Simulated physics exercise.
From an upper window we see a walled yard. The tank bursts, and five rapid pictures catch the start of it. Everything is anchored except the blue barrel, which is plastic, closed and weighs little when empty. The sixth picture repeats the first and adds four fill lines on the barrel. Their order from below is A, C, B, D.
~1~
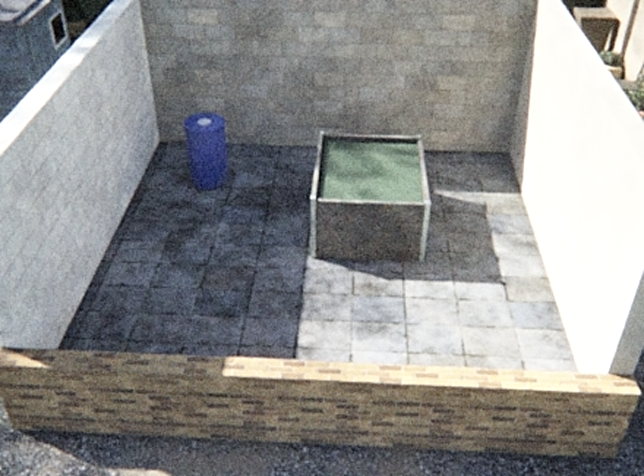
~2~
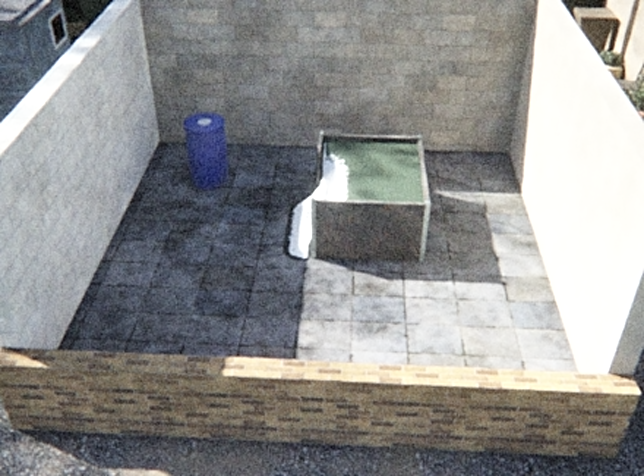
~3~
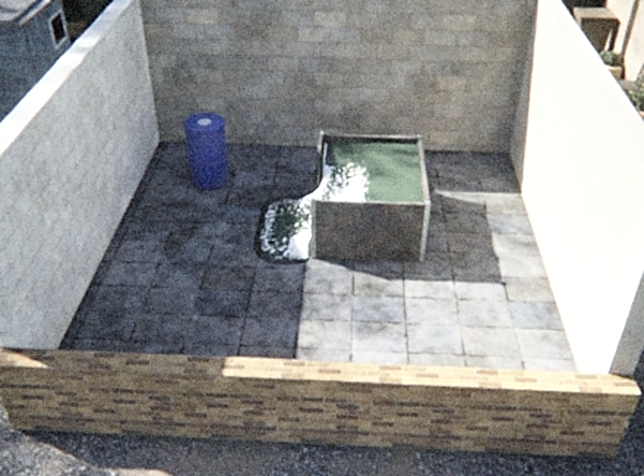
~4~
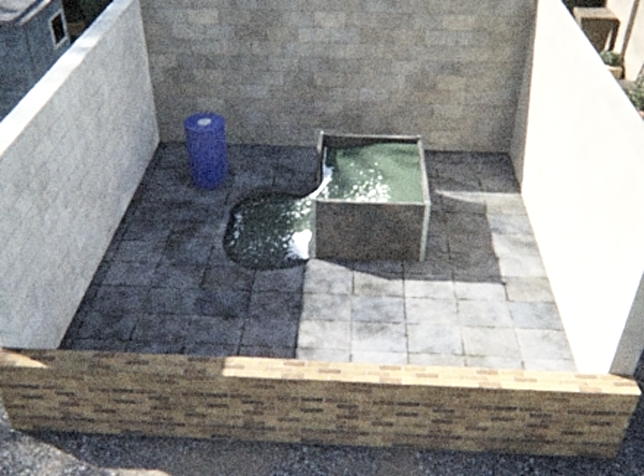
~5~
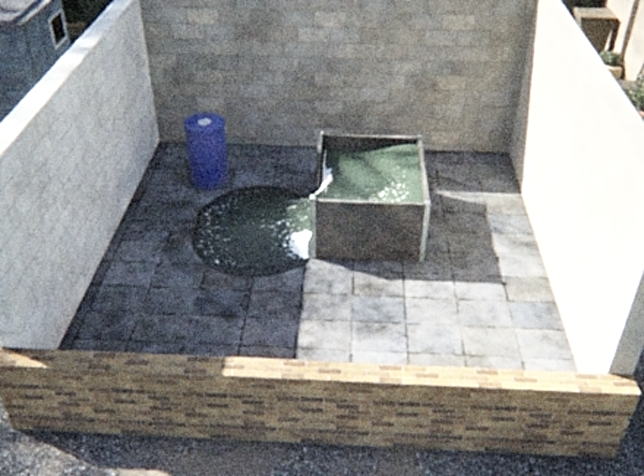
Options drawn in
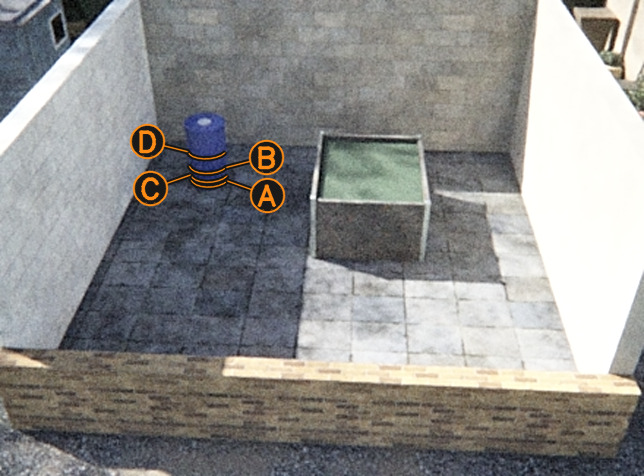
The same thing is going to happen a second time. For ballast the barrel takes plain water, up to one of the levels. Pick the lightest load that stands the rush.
I would pick line C.
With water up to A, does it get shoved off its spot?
Yes, it does.
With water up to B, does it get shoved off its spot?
No, that is safe.
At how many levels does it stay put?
Three of the four.
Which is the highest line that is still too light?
That is line A.
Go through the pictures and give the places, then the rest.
The first picture shows lid of the blue barrel at (204, 122); tank full, its middle at (370, 172).
In the second picture, 2 % of the ground under water, its edge towards the barrel at (305, 254).
In the third picture, 4 % of the ground under water, its edge towards the barrel at (279, 200).
In the fourth picture, 7 % of the ground under water, its edge towards the barrel at (256, 196).
The fifth picture shows lid of the blue barrel at (204, 122); 10 % of the ground under water, its edge towards the barrel at (239, 191).
In orange, A at (206, 187); B at (205, 173); C at (206, 182); D at (203, 158); from the bottom up A, C, B, D.
Choosing A, it is pushed about 4 times its own width away.
Choosing B, it does not move.
Choosing C, it does not move.
Choosing D, it does not move.
